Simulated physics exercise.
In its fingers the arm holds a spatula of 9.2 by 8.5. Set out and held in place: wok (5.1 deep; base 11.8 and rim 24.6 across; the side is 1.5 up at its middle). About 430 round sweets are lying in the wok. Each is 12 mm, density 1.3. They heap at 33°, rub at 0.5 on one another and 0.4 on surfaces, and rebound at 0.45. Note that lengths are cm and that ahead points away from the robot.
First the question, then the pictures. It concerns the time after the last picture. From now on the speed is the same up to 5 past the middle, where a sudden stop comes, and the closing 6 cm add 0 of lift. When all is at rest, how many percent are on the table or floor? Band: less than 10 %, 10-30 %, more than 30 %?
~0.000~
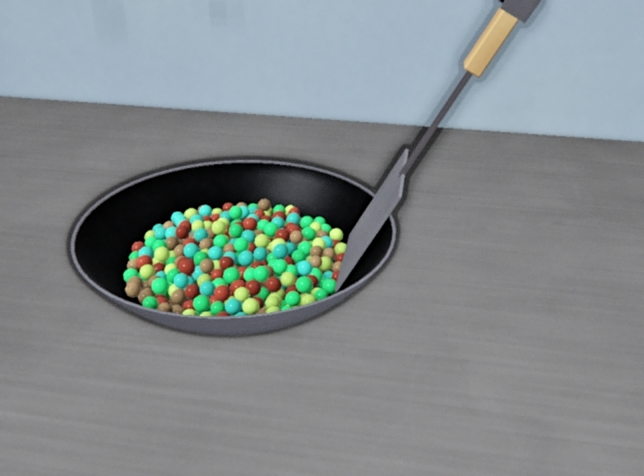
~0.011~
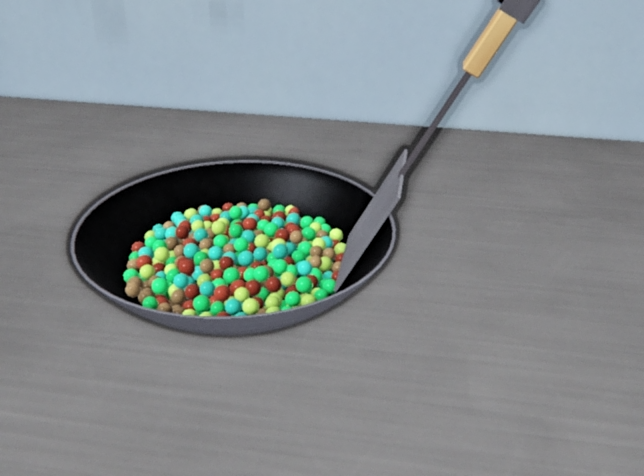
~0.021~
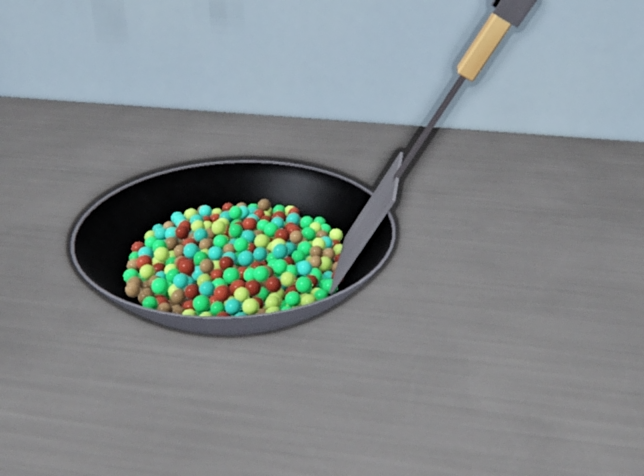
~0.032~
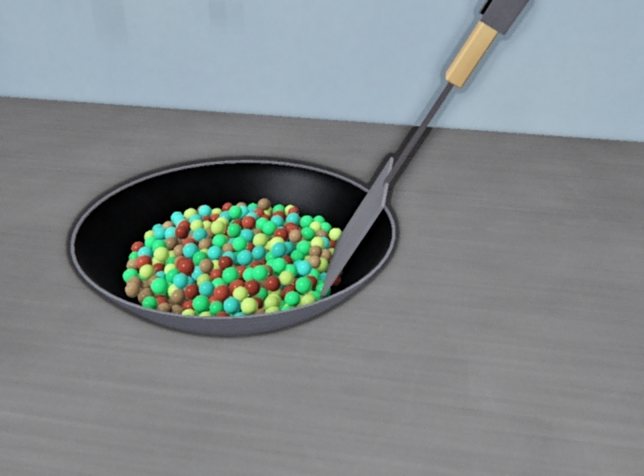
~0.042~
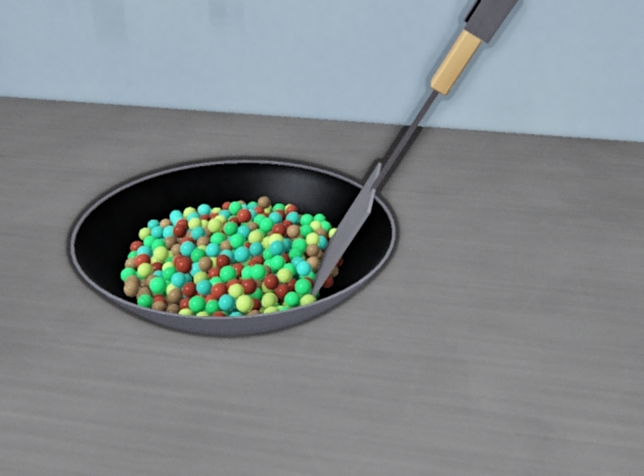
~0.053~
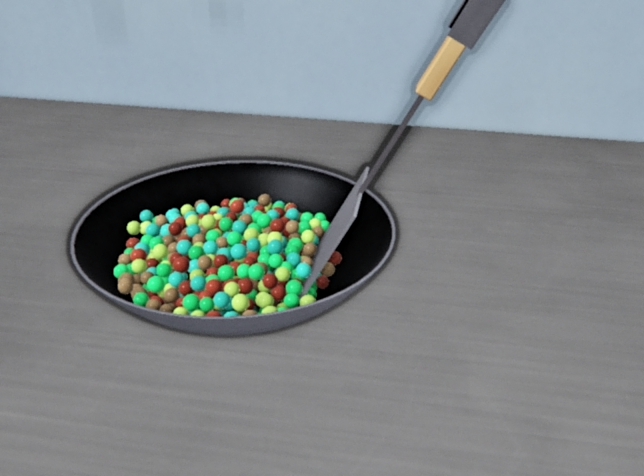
10-30 %.
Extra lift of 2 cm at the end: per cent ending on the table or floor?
20 per cent.
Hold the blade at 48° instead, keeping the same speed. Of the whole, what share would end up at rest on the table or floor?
Somewhere around 10 per cent would end on the table or floor.
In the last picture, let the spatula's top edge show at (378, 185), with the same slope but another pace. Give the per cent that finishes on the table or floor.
Estimate: Close to 5 %.
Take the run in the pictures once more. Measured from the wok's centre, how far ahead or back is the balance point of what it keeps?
The balance point is about 4.5 cm ahead.
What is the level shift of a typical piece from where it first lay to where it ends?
6 cm.
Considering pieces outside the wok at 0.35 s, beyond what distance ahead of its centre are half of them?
I'd put it at some 16 centimetres.
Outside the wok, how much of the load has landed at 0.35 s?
Some 15 per cent.
After 0.09 s, sloping 63°, highest piece 7 above the table; 431 in the wok.
After 0.13 s, sloping 63°, highest piece 7 above the table; 428 in the wok, 3 on the blade or in flight.
After 0.35 s, sloping 63°, highest piece 6 above the table; 370 in the wok, 57 on the table or floor, 4 on the blade or in flight.
After 1.40 s, sloping 63°, highest piece 6 above the table; 370 in the wok, 61 on the table or floor.
At rest, 370 in the wok, 61 on the table or floor. That is 14 % on the table or floor.
